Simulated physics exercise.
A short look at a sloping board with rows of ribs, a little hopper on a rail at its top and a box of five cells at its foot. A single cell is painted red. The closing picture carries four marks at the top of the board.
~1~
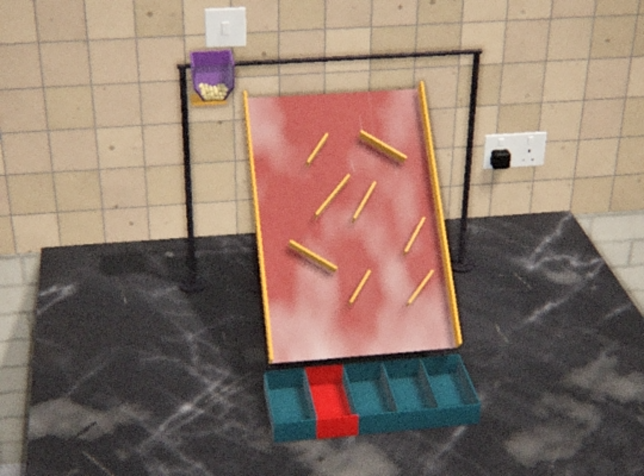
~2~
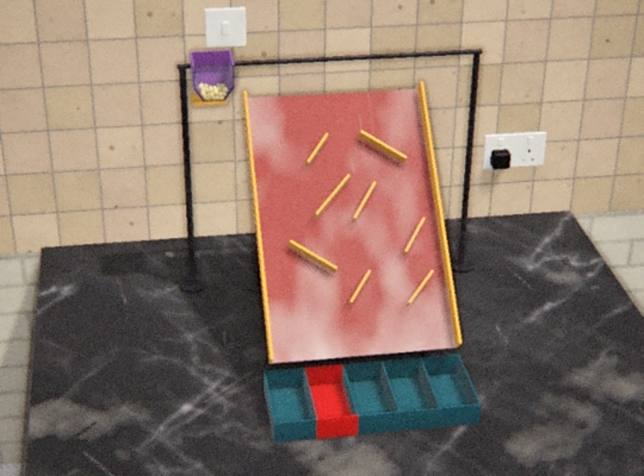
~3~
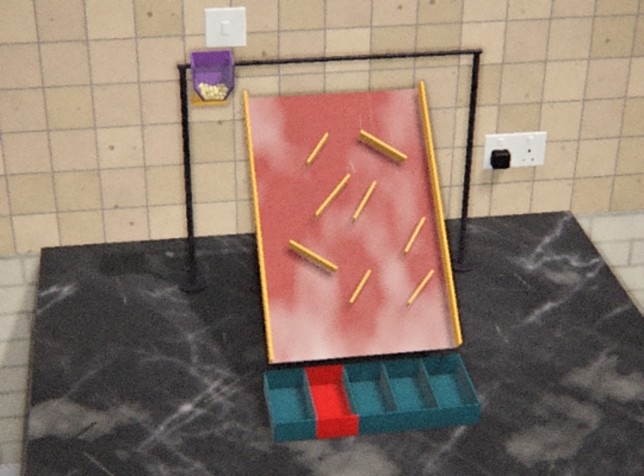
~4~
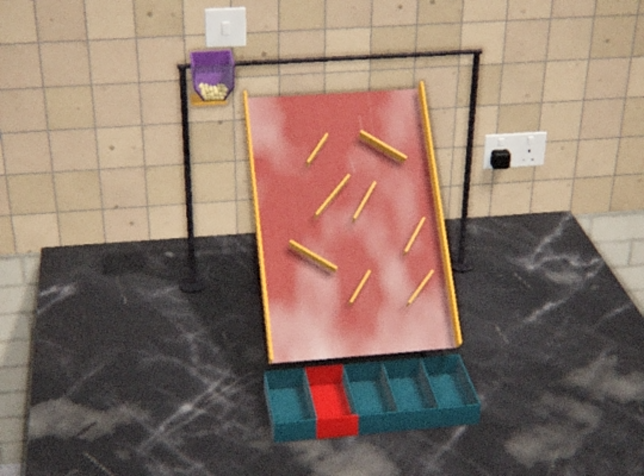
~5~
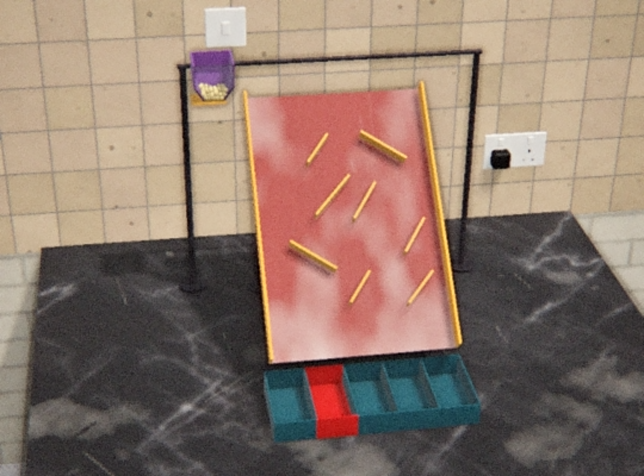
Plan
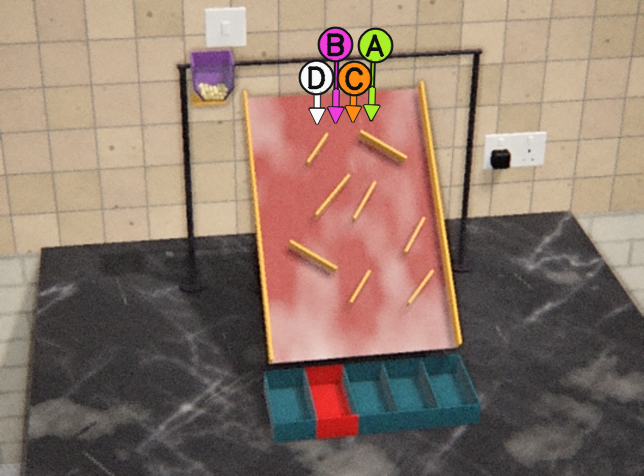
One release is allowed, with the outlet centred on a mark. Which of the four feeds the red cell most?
B.
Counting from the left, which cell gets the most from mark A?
It is the fifth one.
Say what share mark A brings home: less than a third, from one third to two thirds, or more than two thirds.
Mark A gives less than a third.
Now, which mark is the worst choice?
Mark A.
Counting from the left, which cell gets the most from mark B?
The second.
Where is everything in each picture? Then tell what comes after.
Hopper at (211, 89), soya beans, door shut, in the first frame.
Ribs (308, 162) to (327, 133), (361, 131) to (407, 157), (316, 214) to (349, 175), in the second frame.
Ribs (355, 218) to (375, 182), (290, 241) to (337, 268), (406, 251) to (424, 217), in the third frame.
Ribs (351, 302) to (370, 270), (409, 303) to (433, 270), in the fourth frame.
Red cell at (337, 426), number 2 of 5 from the left, in the fifth frame.
On the marked copy, mark A meets the board at (371, 114); mark B meets the board at (335, 116); mark C meets the board at (353, 115); mark D meets the board at (317, 118).
If A is chosen, a small part in the red cell, nearly all in other cells.
If B is chosen, most in the red cell, about a quarter in other cells.
If C is chosen, about half in the red cell, about half in other cells.
If D is chosen, about half in the red cell, about half in other cells.
